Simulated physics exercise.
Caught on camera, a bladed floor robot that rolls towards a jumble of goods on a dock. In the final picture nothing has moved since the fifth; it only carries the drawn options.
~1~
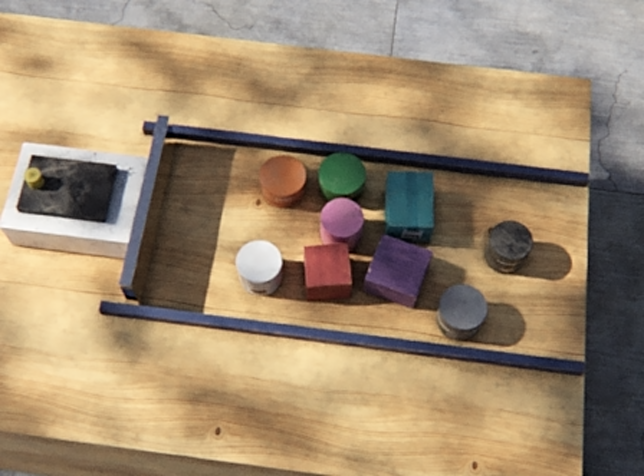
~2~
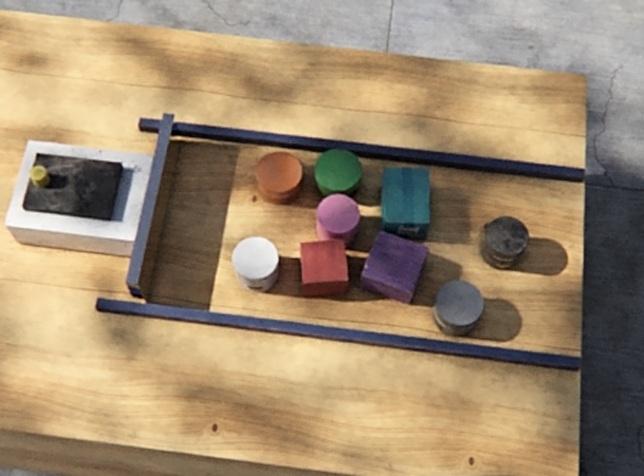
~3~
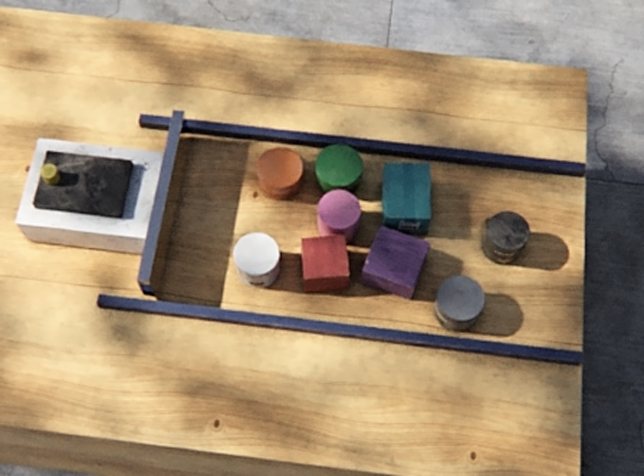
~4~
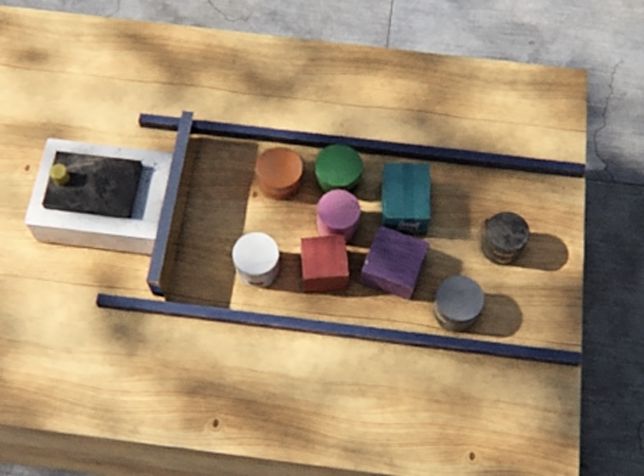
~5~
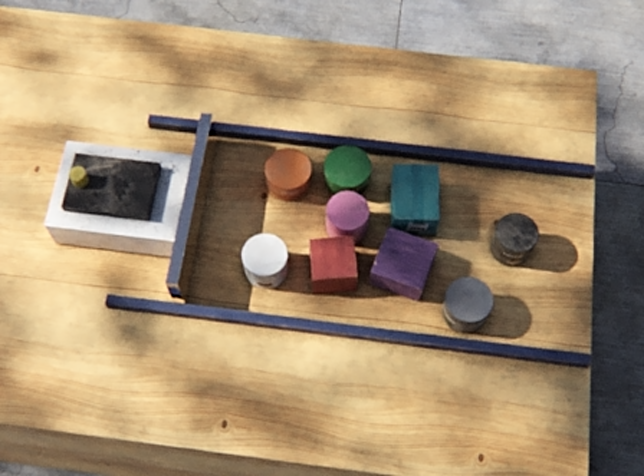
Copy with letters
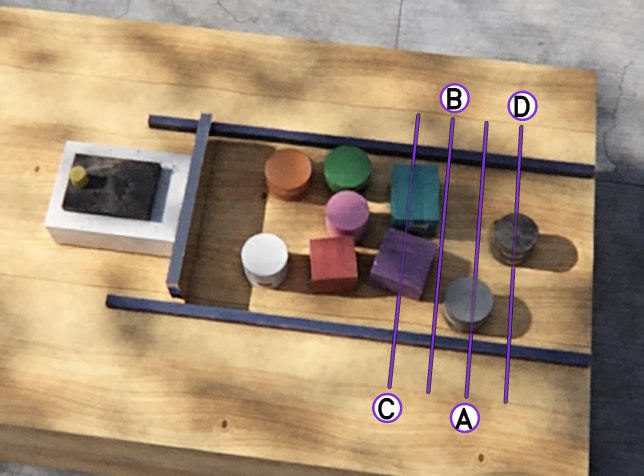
A wooden dock, its largest feature, stretches across pale grey paving, seen from high above and slightly tilted. Between two dark rails sit orange, green, pink and white pails, turquoise, red and purple crates, and grey and black pails to the right, with a white robot bearing a dark blade at left. The robot rolls slowly rightward towards the motionless goods, while the camera shifts slightly.
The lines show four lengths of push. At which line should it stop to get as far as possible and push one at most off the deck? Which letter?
No second one falls up to A.
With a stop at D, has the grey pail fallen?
Yes.
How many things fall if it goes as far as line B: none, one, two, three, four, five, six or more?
The count is none.
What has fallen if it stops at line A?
It is the black pail.
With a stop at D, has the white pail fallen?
No.
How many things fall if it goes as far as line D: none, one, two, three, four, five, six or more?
Three.
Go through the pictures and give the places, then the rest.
Robot (74, 188); turquoise parcel (409, 207); white pail (260, 269), in the first picture.
Robot (79, 186); grey pail (457, 308), in the second picture.
Robot (91, 184); purple crate (395, 263), in the third picture.
Robot (100, 185); black pail (505, 239), in the fourth picture.
Robot (119, 187); orange pail (288, 175); turquoise parcel (414, 200); white pail (265, 262), in the fifth picture.
On the marked copy, A at (477, 252); B at (441, 247); C at (405, 243); D at (514, 256).
Taking A. A third of the way, robot (221, 199); green pail (375, 173); orange pail (330, 184).
Two thirds of the way, robot (324, 211); black pail (538, 231); purple crate (498, 256).
When it is over, robot (405, 221); black pail over the edge; purple crate (571, 256); one fallen.
As for the rest, B is within the limit but short; C is within the limit but short; D drops three.
